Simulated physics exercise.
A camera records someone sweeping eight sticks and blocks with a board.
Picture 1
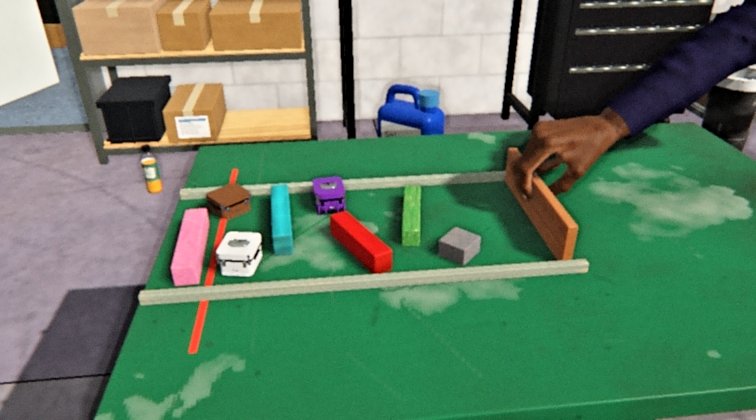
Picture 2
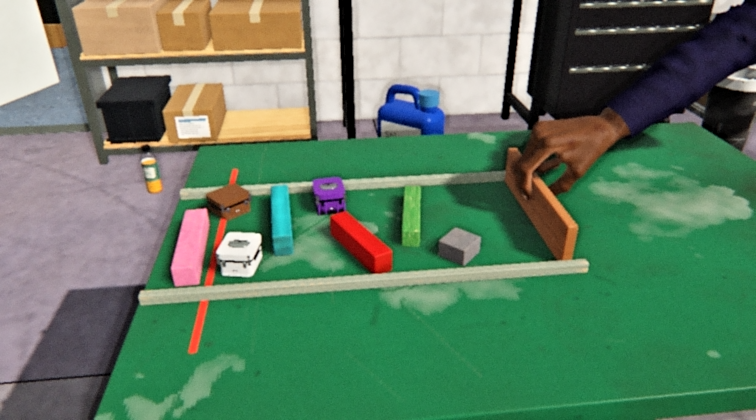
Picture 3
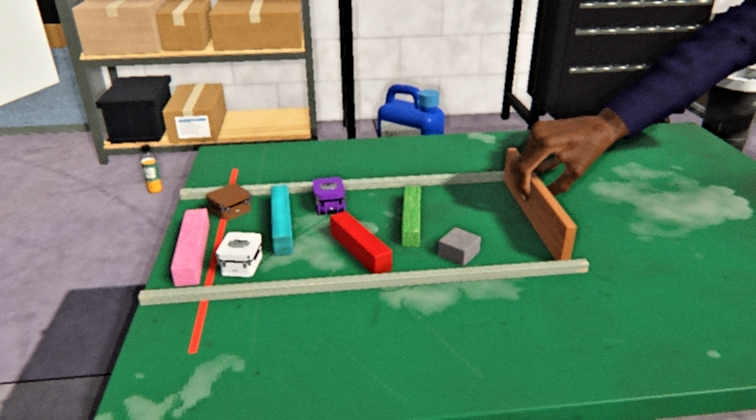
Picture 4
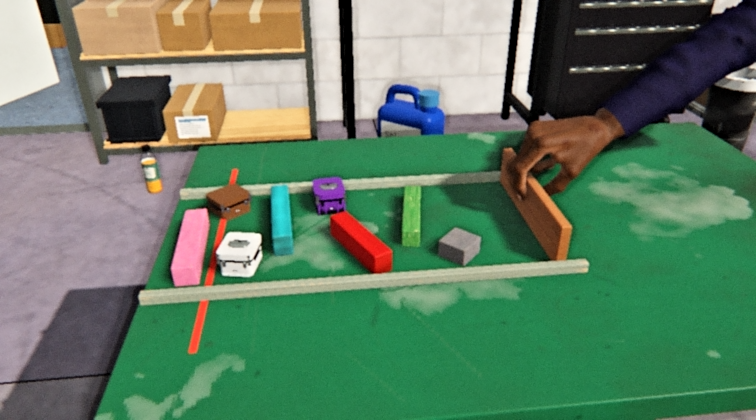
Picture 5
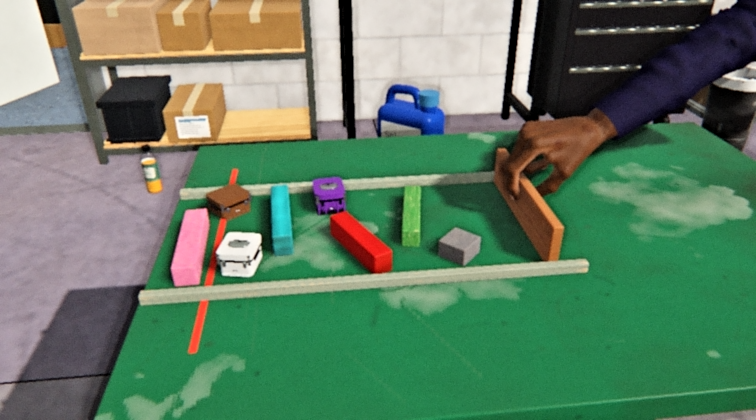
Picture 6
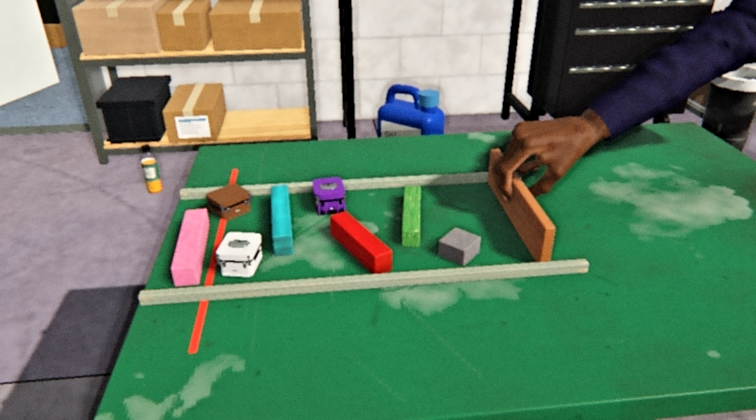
In this clip, a hand holds an upright wooden board on a green table and slides it slightly left between two pale rails, while the colored sticks, blocks and small cases near a red line stay still.
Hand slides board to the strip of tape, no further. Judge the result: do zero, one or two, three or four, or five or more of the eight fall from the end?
Three, or four.
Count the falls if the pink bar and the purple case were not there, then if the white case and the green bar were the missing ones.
The number is 1 for the first case and 2 for the second.
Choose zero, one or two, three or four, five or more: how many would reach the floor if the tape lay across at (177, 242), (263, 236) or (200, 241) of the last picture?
Try 1 - at least five; try 2 - not one; try 3 - five or more.
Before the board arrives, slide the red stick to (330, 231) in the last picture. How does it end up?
Then it stays on.
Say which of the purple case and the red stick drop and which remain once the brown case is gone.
As for the purple case, it is left in place; as for the red stick, it is left in place.
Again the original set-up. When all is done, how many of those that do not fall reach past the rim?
0 is the number.
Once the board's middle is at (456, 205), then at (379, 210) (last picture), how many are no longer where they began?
That makes 1 at the first spot and 3 at the second.
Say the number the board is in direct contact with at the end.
2 in contact.
Soon after, none off yet; pink bar at rest near (192, 245); brown case at rest near (229, 203); white case at rest near (241, 255).
By the end, the number that fall off is three or four; fallen, turquoise stick, white case, brown case and pink bar.
